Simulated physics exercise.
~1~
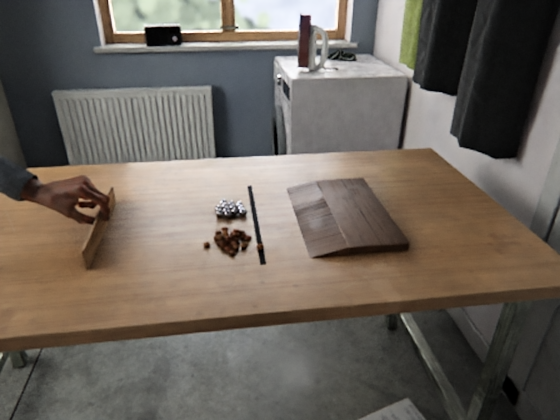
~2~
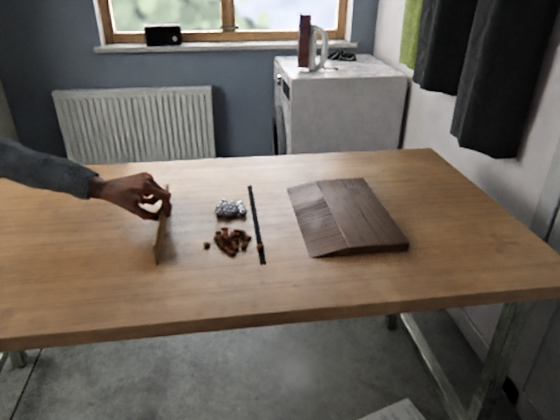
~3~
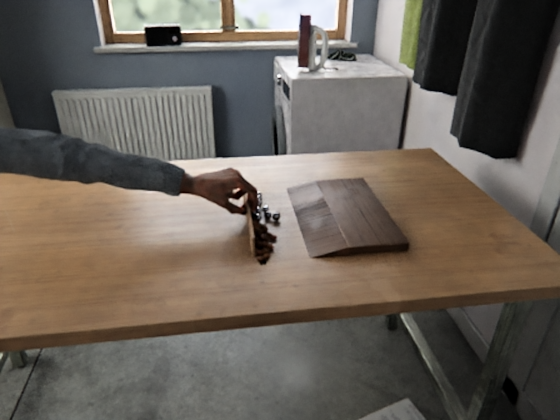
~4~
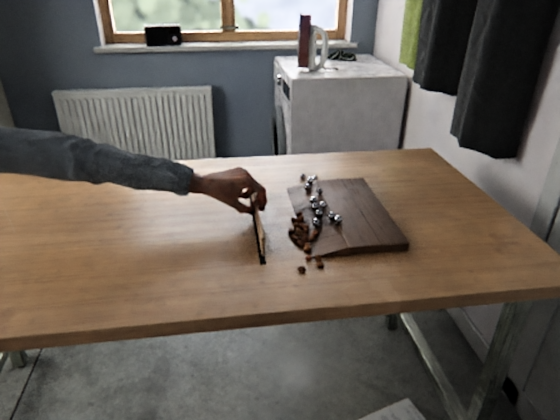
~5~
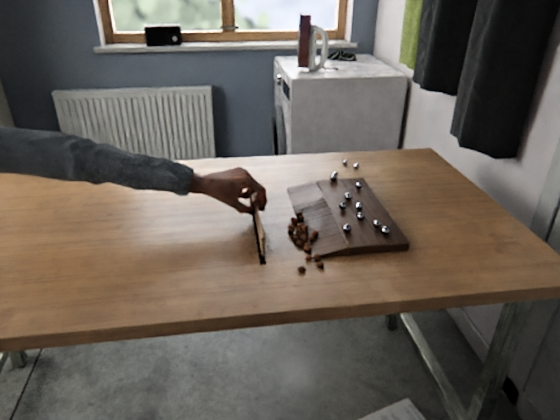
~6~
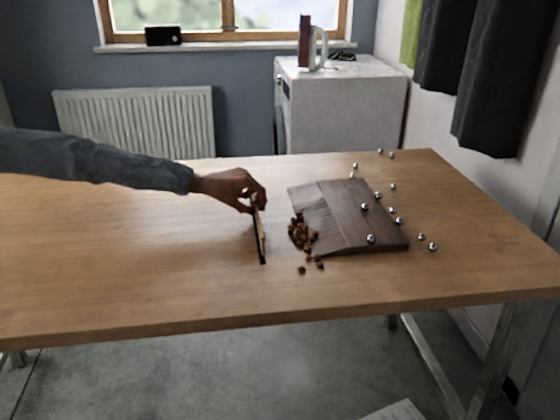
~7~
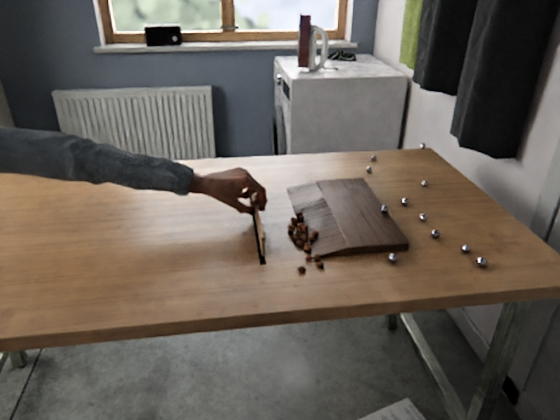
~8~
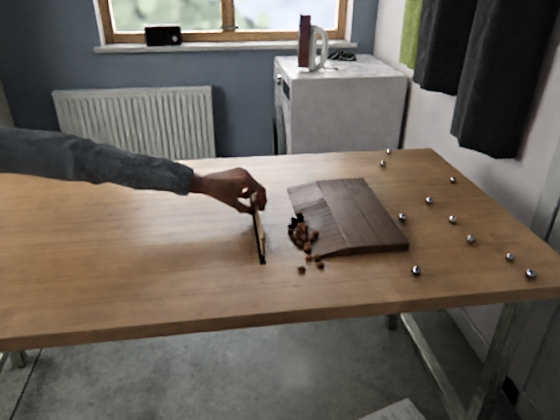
A hand sweeps silver balls over a sloped board while brown bits stall near its edge.
